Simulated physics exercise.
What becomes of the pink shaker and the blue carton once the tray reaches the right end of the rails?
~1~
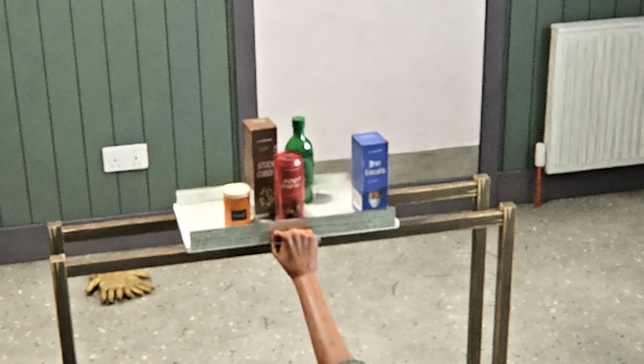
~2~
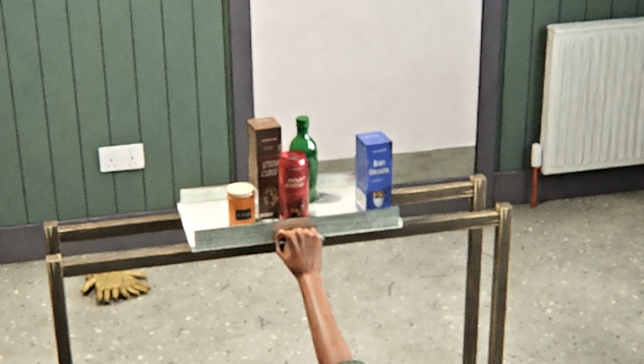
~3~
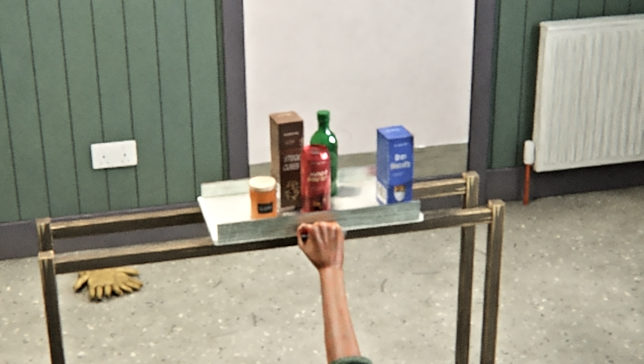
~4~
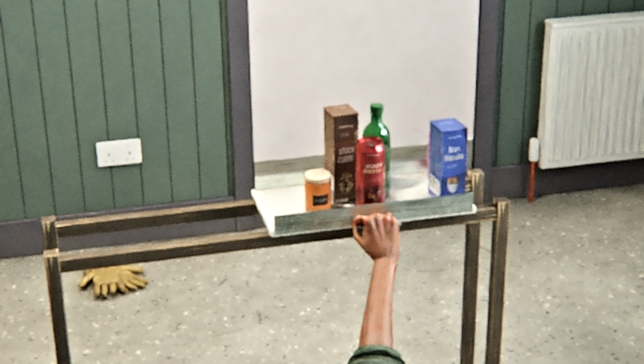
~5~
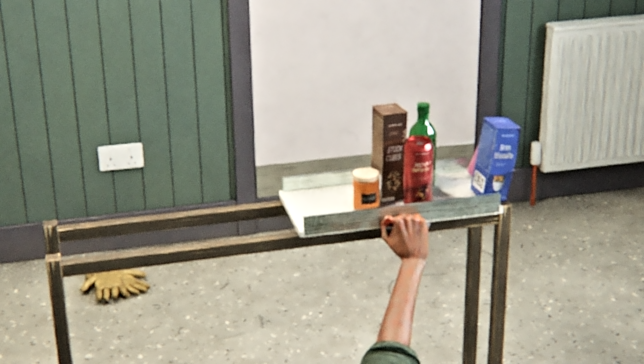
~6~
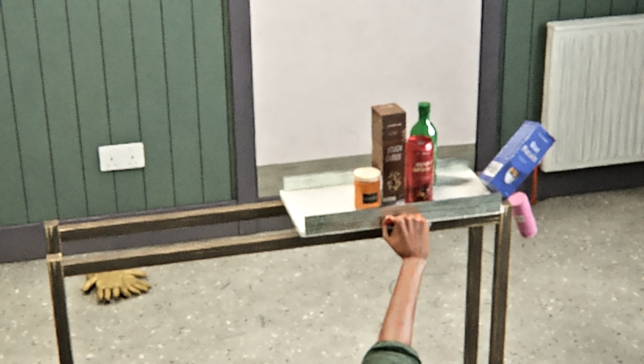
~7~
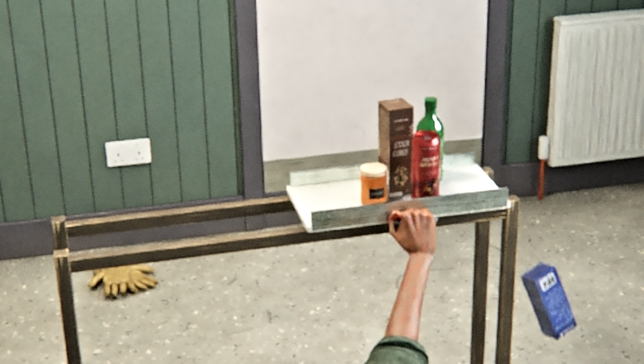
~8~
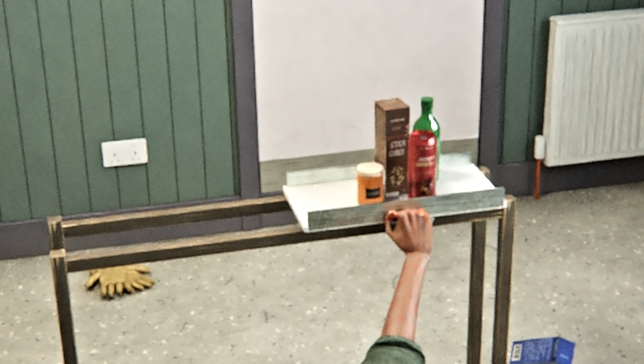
Both tip over the right end of the tray and fall off, while the orange jar, brown carton, red can and green bottle stay standing.
